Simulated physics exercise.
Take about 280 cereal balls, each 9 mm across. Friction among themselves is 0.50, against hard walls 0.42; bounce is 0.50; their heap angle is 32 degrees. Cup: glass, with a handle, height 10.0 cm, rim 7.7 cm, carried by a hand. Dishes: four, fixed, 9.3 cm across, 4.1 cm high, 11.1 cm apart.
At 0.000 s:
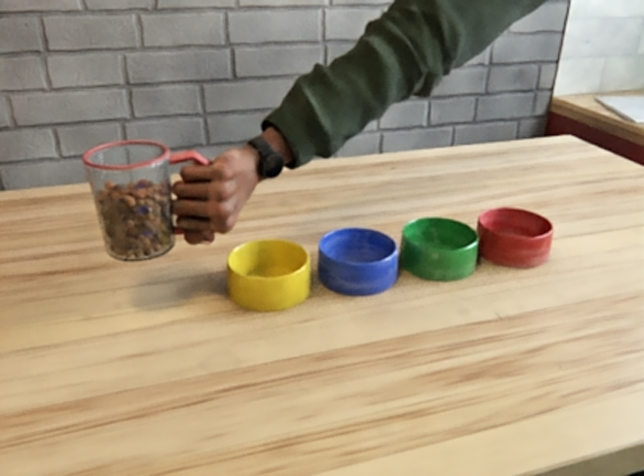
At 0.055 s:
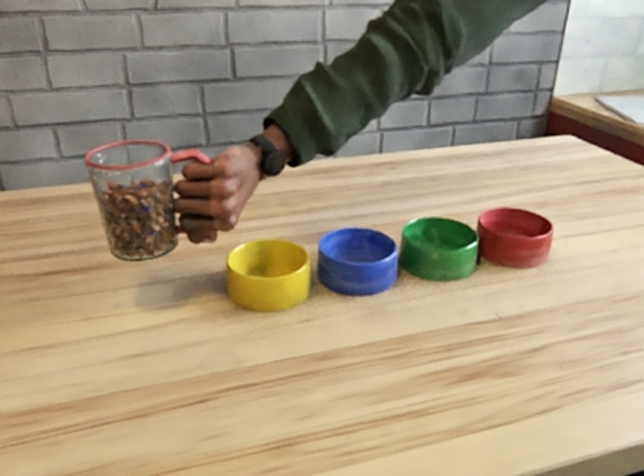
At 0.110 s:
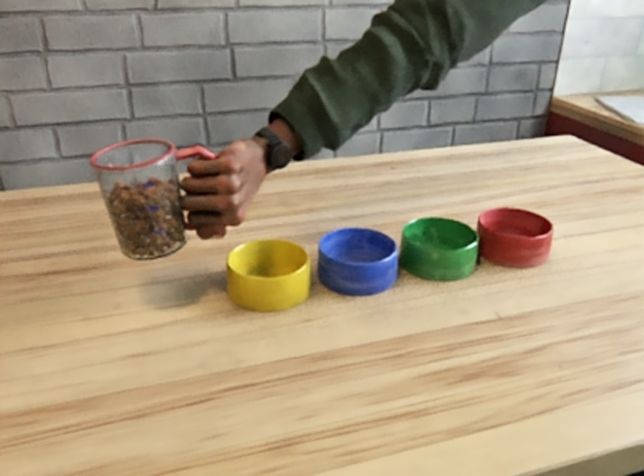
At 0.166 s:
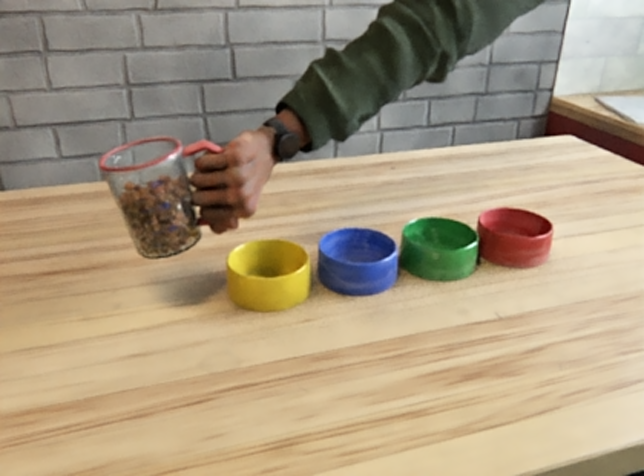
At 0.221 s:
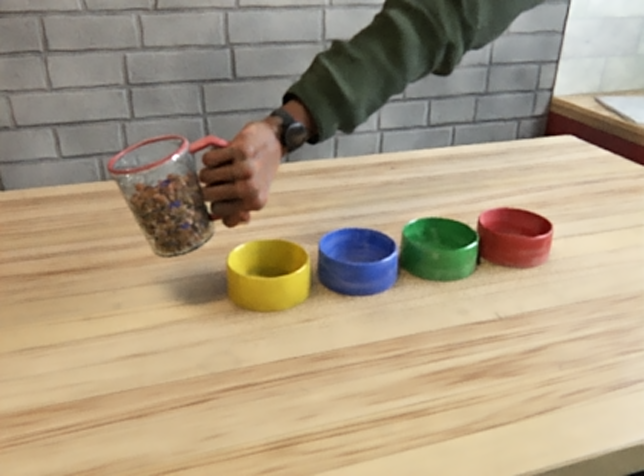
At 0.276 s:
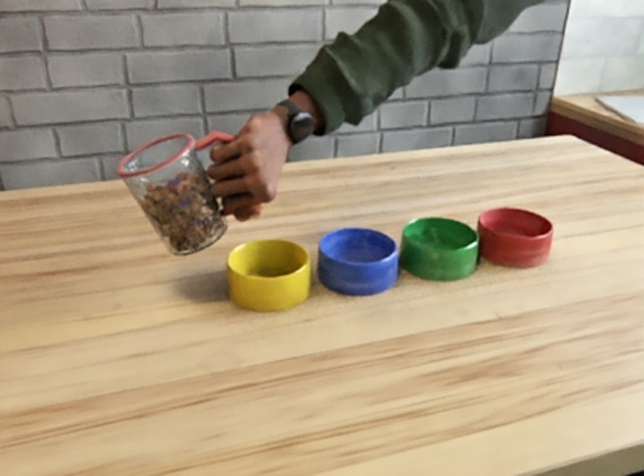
A hand in a dark green sleeve, wearing a dark watch, holds a clear cup with a red rim and handle, seen from slightly above a pale wooden table before a grey brick wall. Small multicoloured pieces partly fill the cup, and yellow, blue, green and red dishes sit in a row to its right. The hand shifts the cup a short way right, tilting it leftward, while the camera stays still.
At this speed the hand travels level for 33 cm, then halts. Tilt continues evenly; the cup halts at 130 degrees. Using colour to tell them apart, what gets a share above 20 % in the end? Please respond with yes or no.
Red no, blue yes, green no, yellow no, counter no.
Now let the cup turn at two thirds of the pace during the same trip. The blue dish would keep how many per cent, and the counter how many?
Result - blue: 90; counter: 10.
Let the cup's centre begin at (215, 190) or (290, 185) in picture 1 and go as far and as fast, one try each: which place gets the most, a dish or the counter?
In the first try green collects the most, and in the second it's green.
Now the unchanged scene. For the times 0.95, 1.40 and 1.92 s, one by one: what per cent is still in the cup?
Series: 100 / 75 / 0 per cent.
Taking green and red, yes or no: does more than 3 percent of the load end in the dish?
With green that fails, while with red that fails.
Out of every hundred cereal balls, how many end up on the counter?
Roughly 10 in a hundred.
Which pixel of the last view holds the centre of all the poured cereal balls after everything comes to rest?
About (357, 260).
Then, at 0.95 s, tilt 78 degrees; cup holds 100 %.
Then, at 1.40 s, tilt 118 degrees; cup holds 75 %, blue 10 %, yellow 5 %.
After 1.92 s, tilt 130 degrees; cup holds 0 %, blue 80 %, yellow 5 %.
By 2.2 s all is still; red 0 %, blue 80 %, green 0 %, yellow 5 %, counter 10 %.
